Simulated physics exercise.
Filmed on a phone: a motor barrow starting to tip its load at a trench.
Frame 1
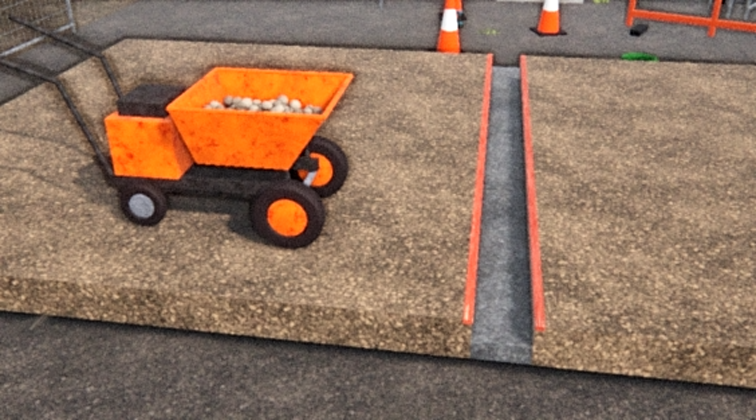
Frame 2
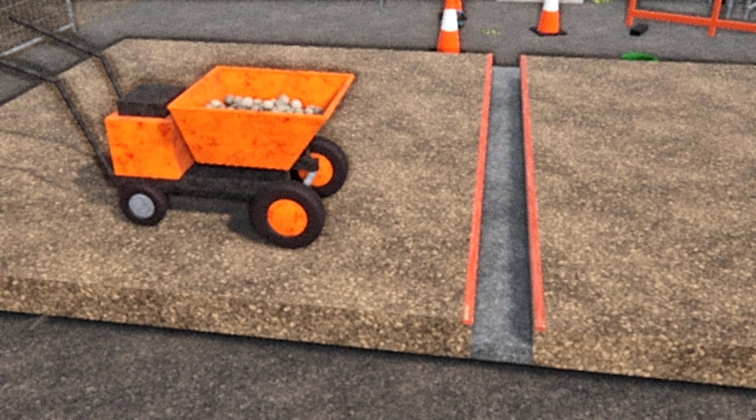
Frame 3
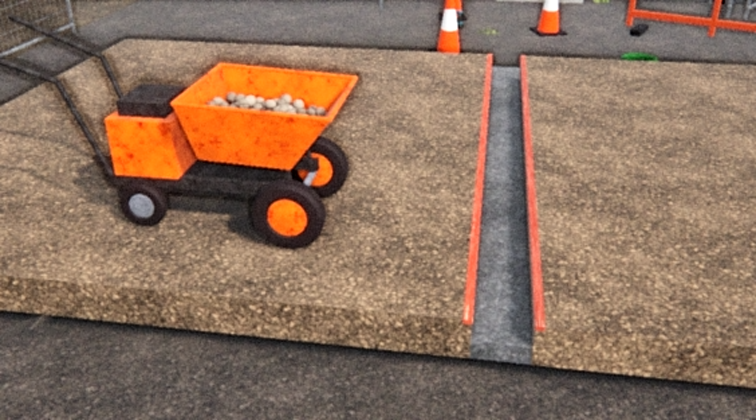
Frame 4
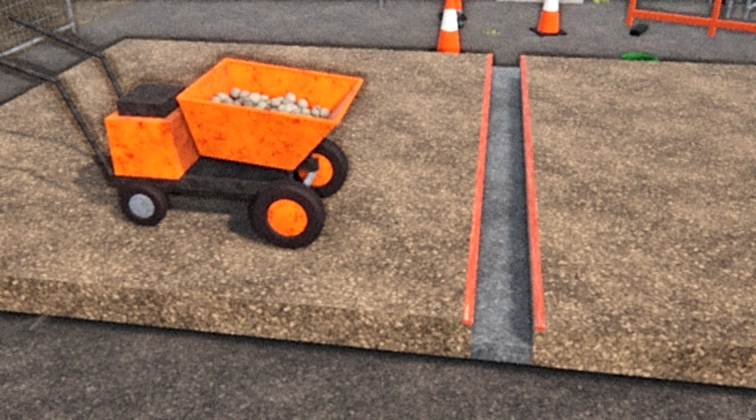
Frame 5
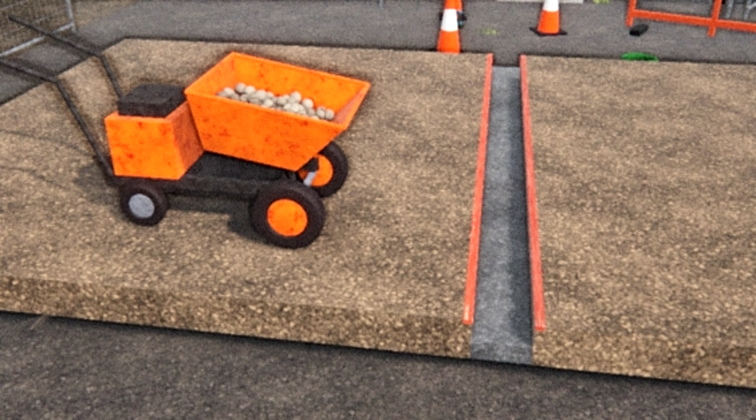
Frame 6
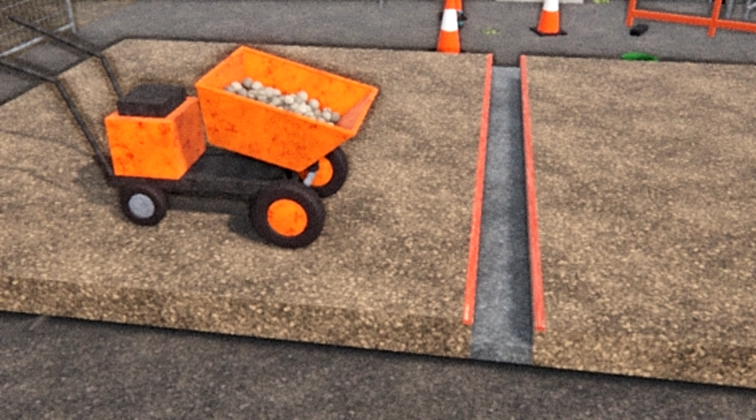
An orange motor barrow with a skip of pale, rounded pebbles stands at the left of a raised, gravelly brown slab, seen from slightly above by a still camera. To its right a narrow grey trench edged with red strips crosses the slab, with orange cones and barriers behind. The skip starts level, then gradually tilts down toward the right while the wheels stay put.
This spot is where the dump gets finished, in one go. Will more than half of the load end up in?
No, the trench is left with a minor part of the load.
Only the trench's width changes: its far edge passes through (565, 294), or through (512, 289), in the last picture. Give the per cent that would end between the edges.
Close to 20 per cent in the first, close to 20 per cent in the second.
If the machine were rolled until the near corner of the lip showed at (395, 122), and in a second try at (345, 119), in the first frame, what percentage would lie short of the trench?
Position 1: Near 0 %; position 2: Near 40 %.
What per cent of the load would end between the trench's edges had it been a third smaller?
Share: Approx. 10 %.
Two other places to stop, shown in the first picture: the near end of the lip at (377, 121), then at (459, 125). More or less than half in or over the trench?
From the first position beyond one half lands between the edges, from the second short of one half.
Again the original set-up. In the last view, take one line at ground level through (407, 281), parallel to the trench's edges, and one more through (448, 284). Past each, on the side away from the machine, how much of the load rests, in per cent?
Estimate: 70 % and 30 %, respectively.
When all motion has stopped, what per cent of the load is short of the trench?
Roughly 55 in a hundred.
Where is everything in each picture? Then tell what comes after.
In the first picture, lip of the skip at (324, 118), level; top of the load at (250, 116), river pebbles; first edge of the trench at (471, 286); far edge at (538, 292), the trench under half as wide as the skip, and shallow for its width.
In the second picture, lip of the skip at (325, 118), level; top of the load at (250, 116).
In the third picture, lip of the skip at (329, 120), tipped barely; top of the load at (244, 114).
In the fourth picture, lip of the skip at (335, 123), tipped a little; top of the load at (248, 112).
In the fifth picture, lip of the skip at (343, 128), tipped a little; top of the load at (254, 109).
In the sixth picture, lip of the skip at (352, 134), tipped clearly; top of the load at (249, 106); first edge of the trench at (471, 286); far edge at (538, 292).
Soon after the last picture, skip tipped steeply; all in the skip.
A little later, skip tipped right over; most in the skip; a small part short of the trench.
Later still, skip tipped right over; about a quarter in the skip; about half short of the trench; about a quarter in or heaped over the trench.
At rest, skip tipped right over; about a quarter in the skip; about half short of the trench; about a quarter in or heaped over the trench; none beyond it.
